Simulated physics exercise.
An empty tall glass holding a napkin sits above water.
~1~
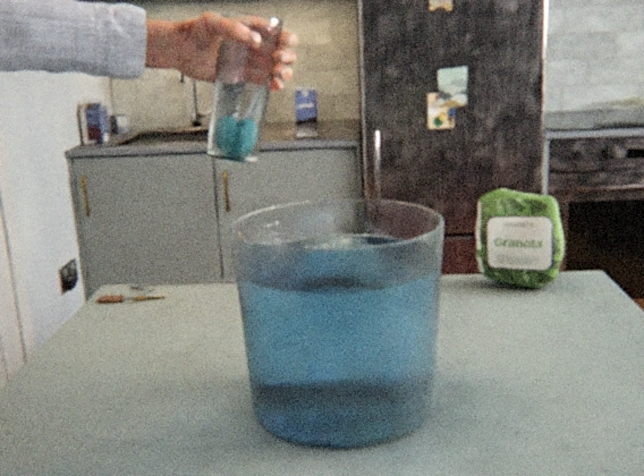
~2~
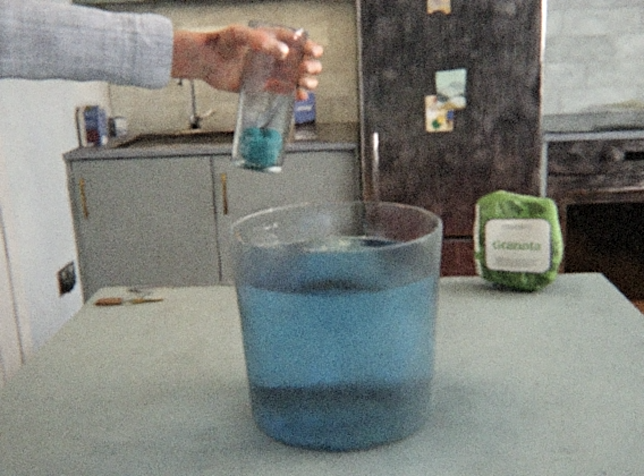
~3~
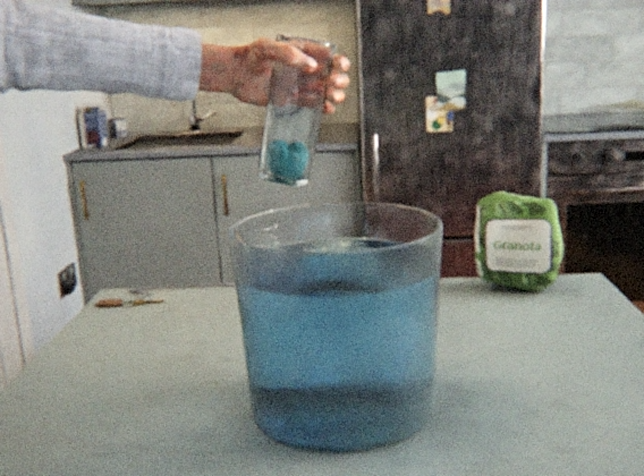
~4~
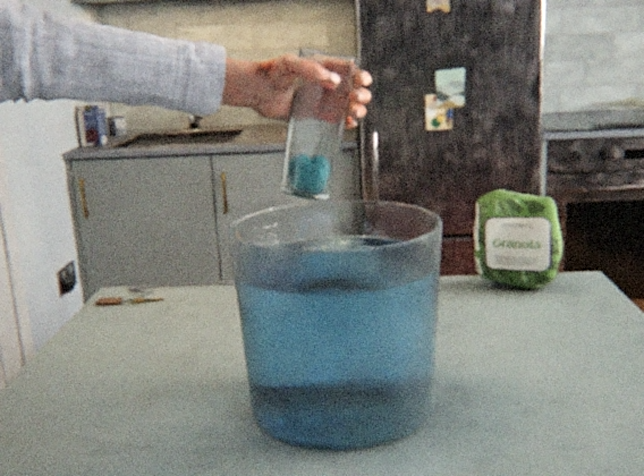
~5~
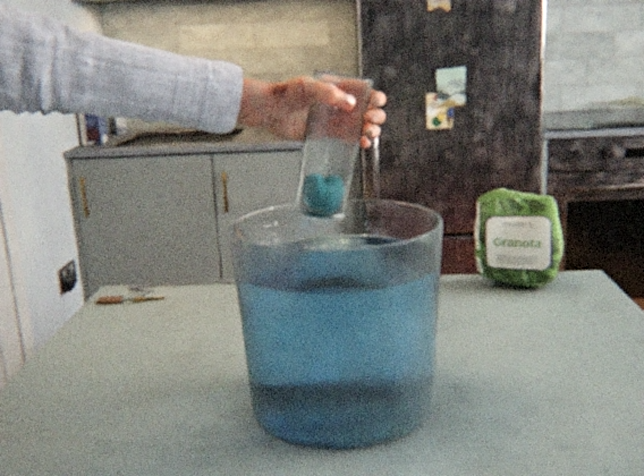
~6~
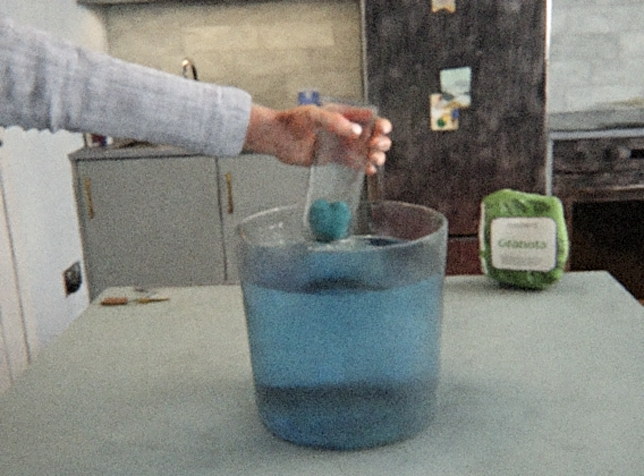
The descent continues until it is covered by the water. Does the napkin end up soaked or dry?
I expect it will get drenched down there.
A moment on, the tall glass enters the water.
Further on, water pours in as the air escapes.
When it is over, the tall glass is under, flooded, and the napkin is wet.
